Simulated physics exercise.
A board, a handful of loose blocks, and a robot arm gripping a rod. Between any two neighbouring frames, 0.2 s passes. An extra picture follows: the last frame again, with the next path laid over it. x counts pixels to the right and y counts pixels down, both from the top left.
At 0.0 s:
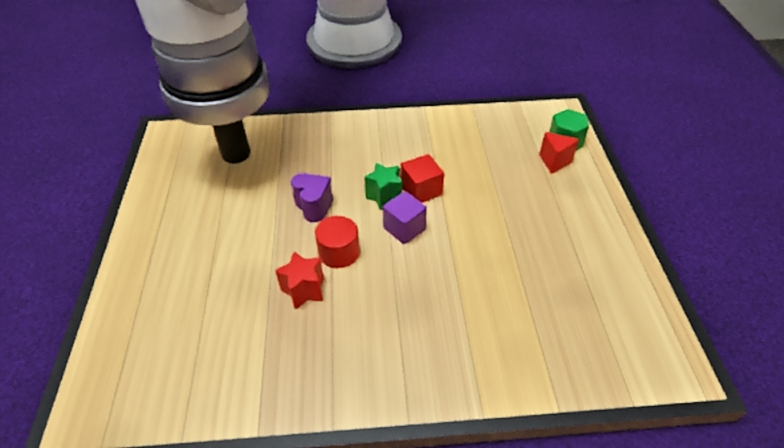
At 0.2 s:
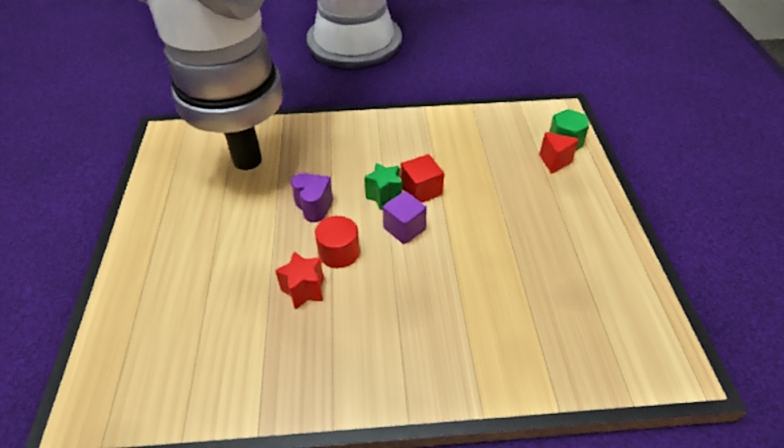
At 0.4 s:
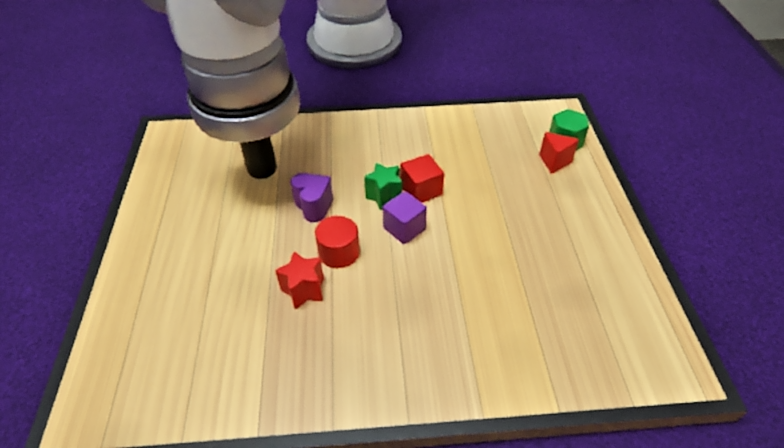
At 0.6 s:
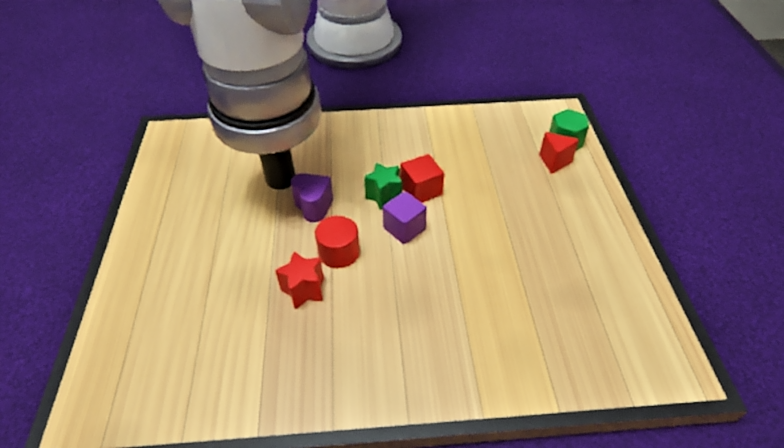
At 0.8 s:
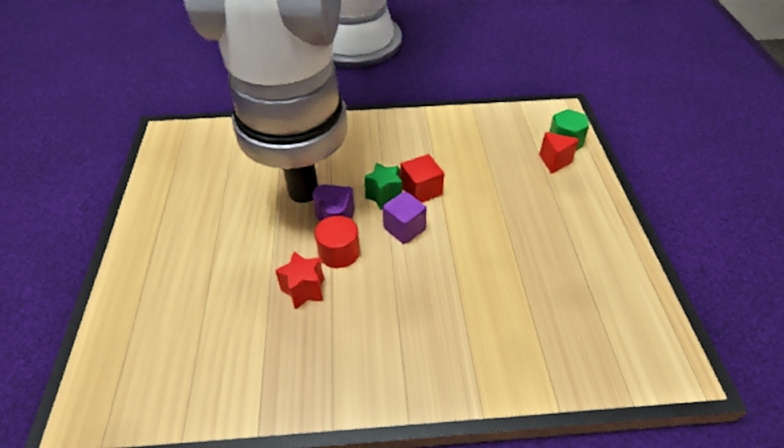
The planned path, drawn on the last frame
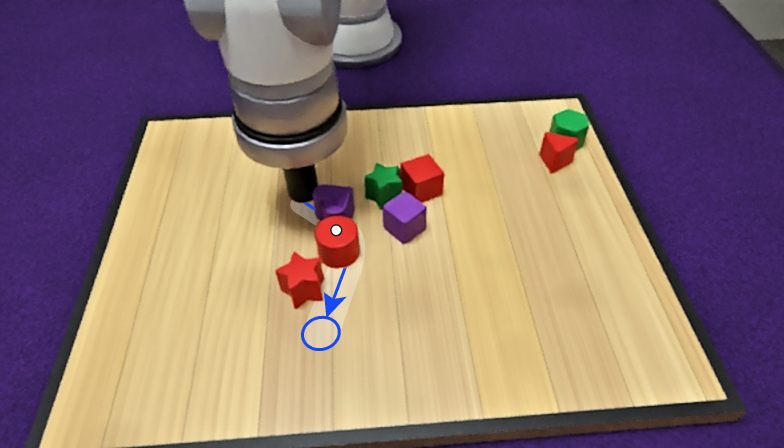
A light wooden board with dark edges lies on a purple surface, seen from above at an angle by a still camera. A purple heart, red star and red cylinder sit left of centre beside a green star, red cube and purple cube, with green and red blocks at upper right. The grey-and-white robot arm moves its black rod rightward and slightly nearer, nudging the heart a little right.
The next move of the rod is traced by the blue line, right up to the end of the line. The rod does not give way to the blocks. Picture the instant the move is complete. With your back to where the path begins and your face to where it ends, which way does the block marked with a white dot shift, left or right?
The shift is to the right of that direction.
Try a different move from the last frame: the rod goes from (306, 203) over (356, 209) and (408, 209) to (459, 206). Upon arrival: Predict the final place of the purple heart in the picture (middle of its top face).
At (382, 215).
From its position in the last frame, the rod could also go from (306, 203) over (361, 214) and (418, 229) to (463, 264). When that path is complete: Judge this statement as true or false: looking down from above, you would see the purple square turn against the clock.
That statement is accurate.
Drawn move, from (306, 203) via (344, 232) and (341, 279), ending at (321, 333); the dot is on the red round block.
On the path given first. One third of the way, rod at (343, 223); purple heart at (381, 218), turned 30° anticlockwise; red round block at (342, 240); purple square at (419, 207), turned 15° anticlockwise.
Two thirds of the way, rod at (340, 270); purple heart at (388, 223), turned 55° anticlockwise; red round block at (338, 292); purple square at (420, 207), turned 15° anticlockwise.
At the end, rod at (319, 324); red star-shaped block at (295, 273), turned 25° clockwise; purple heart at (388, 223), turned 55° anticlockwise; red round block at (338, 346); green star-shaped block still; purple square at (420, 207), turned 15° anticlockwise.
